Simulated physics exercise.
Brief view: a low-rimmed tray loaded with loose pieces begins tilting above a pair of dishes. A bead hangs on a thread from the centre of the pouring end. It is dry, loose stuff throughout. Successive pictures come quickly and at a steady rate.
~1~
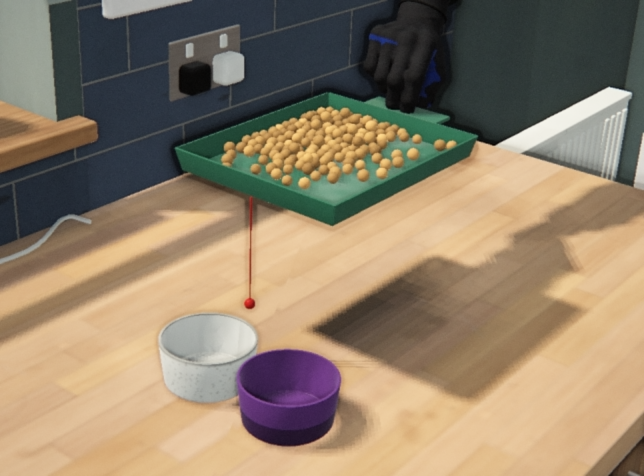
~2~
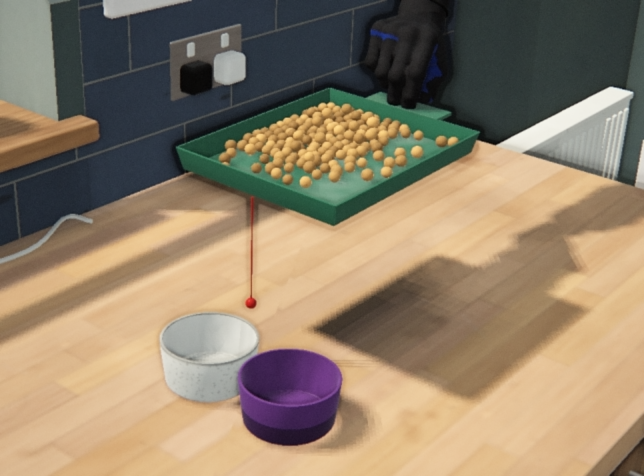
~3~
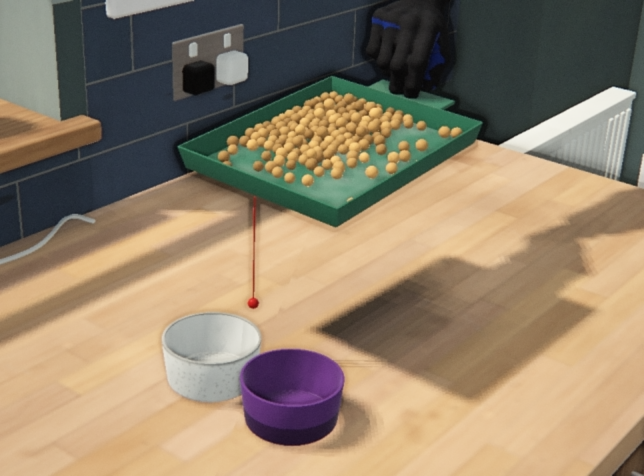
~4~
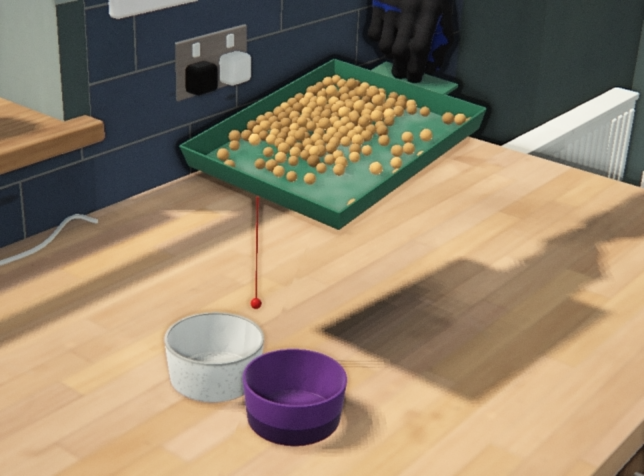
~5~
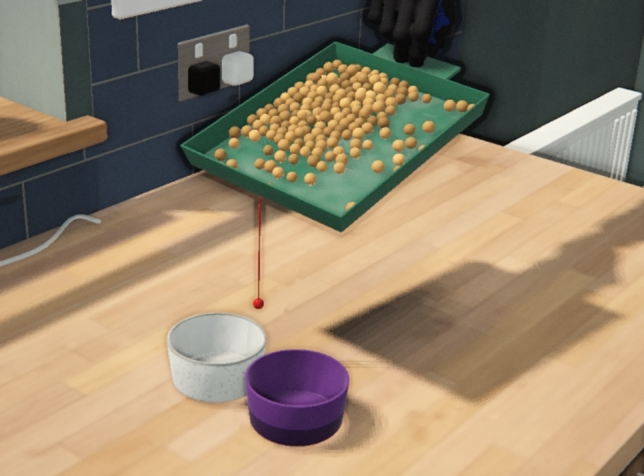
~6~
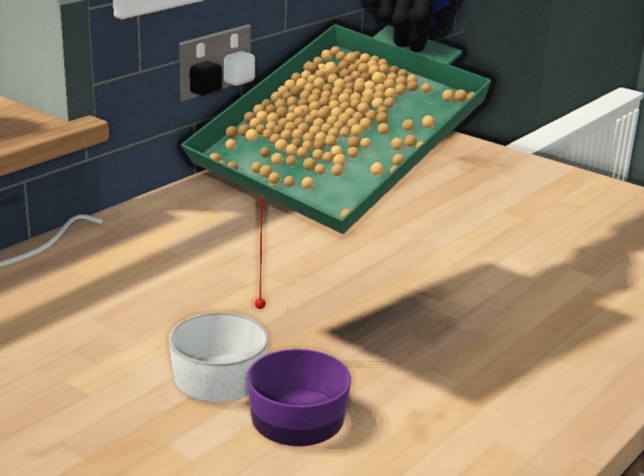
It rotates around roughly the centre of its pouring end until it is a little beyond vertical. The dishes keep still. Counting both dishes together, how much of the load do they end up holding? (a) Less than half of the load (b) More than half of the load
b, more than half of the load.
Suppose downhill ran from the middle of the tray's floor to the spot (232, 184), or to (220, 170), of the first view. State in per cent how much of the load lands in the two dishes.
Around 20 per cent first, around 0 per cent next.
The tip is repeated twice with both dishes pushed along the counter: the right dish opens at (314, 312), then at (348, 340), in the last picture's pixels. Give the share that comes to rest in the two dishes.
In turn 0 and 0 in a hundred.
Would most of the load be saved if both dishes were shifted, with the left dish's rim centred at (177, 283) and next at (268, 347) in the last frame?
Short of half, then the bulk of it.
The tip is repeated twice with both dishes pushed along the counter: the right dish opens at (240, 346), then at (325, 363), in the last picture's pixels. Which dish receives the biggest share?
So: The one further right first, and the one further right second.
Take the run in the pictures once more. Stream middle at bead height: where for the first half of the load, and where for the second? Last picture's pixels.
(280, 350), then (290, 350).
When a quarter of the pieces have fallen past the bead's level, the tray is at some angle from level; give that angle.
80°, roughly.
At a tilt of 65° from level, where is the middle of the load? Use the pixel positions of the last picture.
Look close to (293, 196) in the last picture.
Soon, tray tipped steeply; most on the tray; a small part in the right dish; a stray few in the left dish; a stray few outside both; a small part in the air.
A while on, tray tipped past a quarter turn; a small part on the tray; about half in the right dish; about a quarter in the left dish; a small part outside both; a small part in the air.
Towards the end, tray tipped past a quarter turn; about two thirds in the right dish; about a quarter in the left dish; a small part outside both.
Finally, tray tipped past a quarter turn; about two thirds in the right dish; about a quarter in the left dish; a small part outside both.
